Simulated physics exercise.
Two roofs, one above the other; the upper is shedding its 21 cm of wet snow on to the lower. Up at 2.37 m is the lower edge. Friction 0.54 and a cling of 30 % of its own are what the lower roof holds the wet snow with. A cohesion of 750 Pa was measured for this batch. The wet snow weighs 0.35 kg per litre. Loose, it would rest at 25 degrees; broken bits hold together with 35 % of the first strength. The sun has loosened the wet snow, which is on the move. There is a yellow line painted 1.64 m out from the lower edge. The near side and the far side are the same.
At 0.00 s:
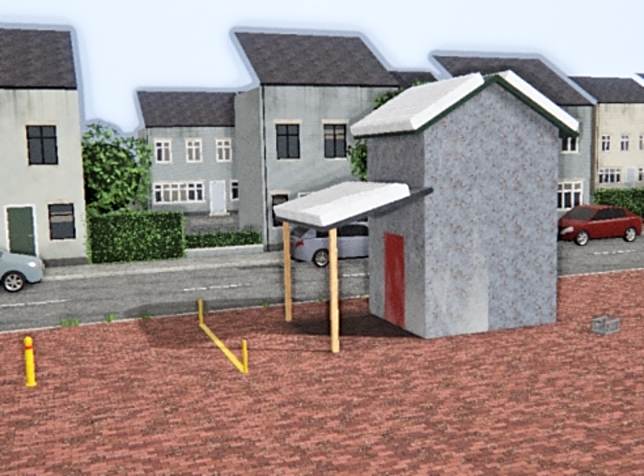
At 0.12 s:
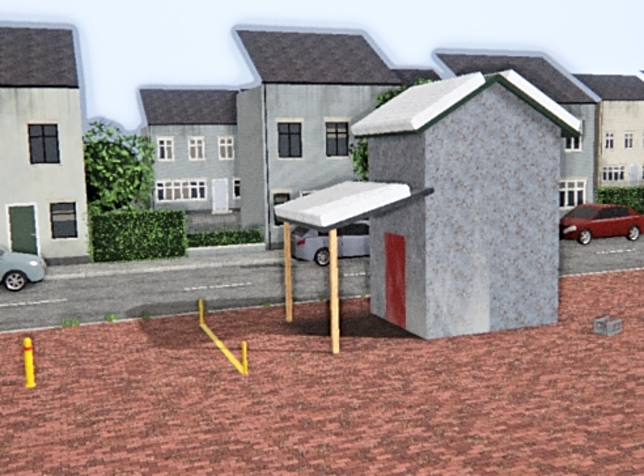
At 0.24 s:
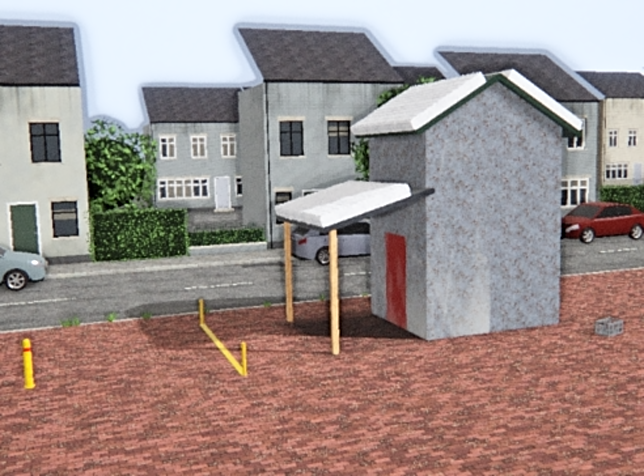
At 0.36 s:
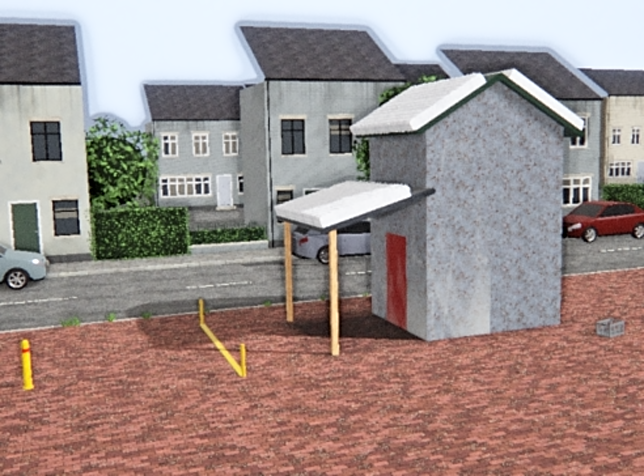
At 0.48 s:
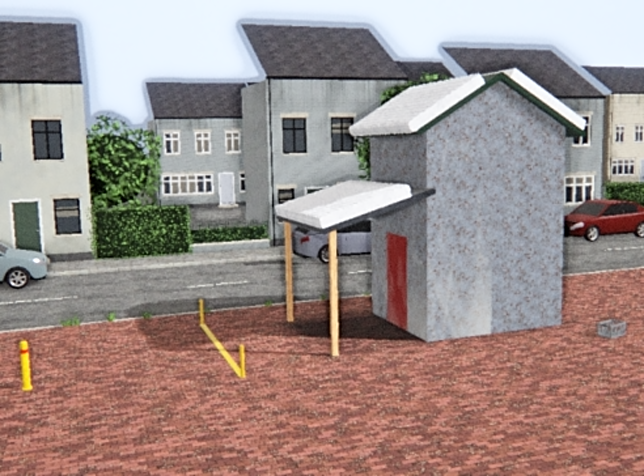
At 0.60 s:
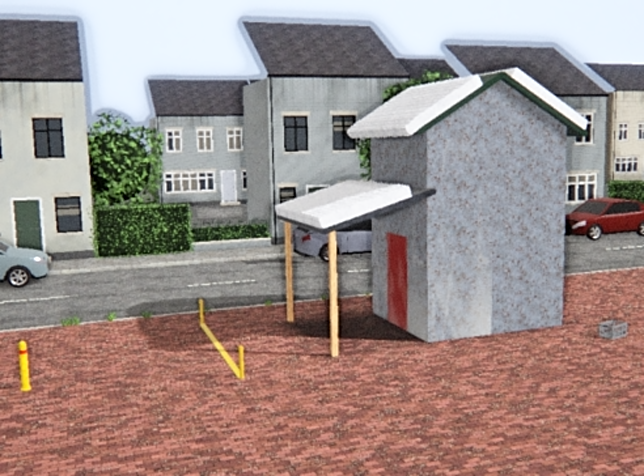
On a brick-paved yard beside a street of grey houses, a small grey building with a red door stood with snow on both its roofs, and the upper snow barely seemed to shift.
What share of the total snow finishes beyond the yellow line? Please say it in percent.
About 0 %.
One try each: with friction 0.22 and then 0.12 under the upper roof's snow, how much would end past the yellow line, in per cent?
Try 1: 1 %; try 2: 5 %.
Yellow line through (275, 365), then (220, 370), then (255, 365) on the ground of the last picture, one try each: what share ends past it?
Respectively about 0 in a hundred, 0 in a hundred and 0 in a hundred.
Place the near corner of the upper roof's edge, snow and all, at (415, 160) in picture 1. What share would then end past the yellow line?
0 per cent or so.
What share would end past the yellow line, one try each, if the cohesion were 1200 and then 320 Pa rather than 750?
0 in a hundred, followed by 4 in a hundred.
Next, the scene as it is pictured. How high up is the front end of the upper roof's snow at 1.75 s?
About 3.0 m.
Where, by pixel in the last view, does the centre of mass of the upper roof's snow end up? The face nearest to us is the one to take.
That point lands roughly at (365, 193).
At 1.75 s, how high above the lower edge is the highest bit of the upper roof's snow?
At that moment it reaches around 1.8 m above the edge.
By 1.12 s, none is below the lower edge and 0 % is past the line.
By 1.75 s, none is below the lower edge and 0 % is past the line.
By 2.37 s, none is below the lower edge and 0 % is past the line.
By 3.00 s, none is below the lower edge and 0 % is past the line.
By 3.10 s, at the end, none is below the lower edge and 0 % is past the line.
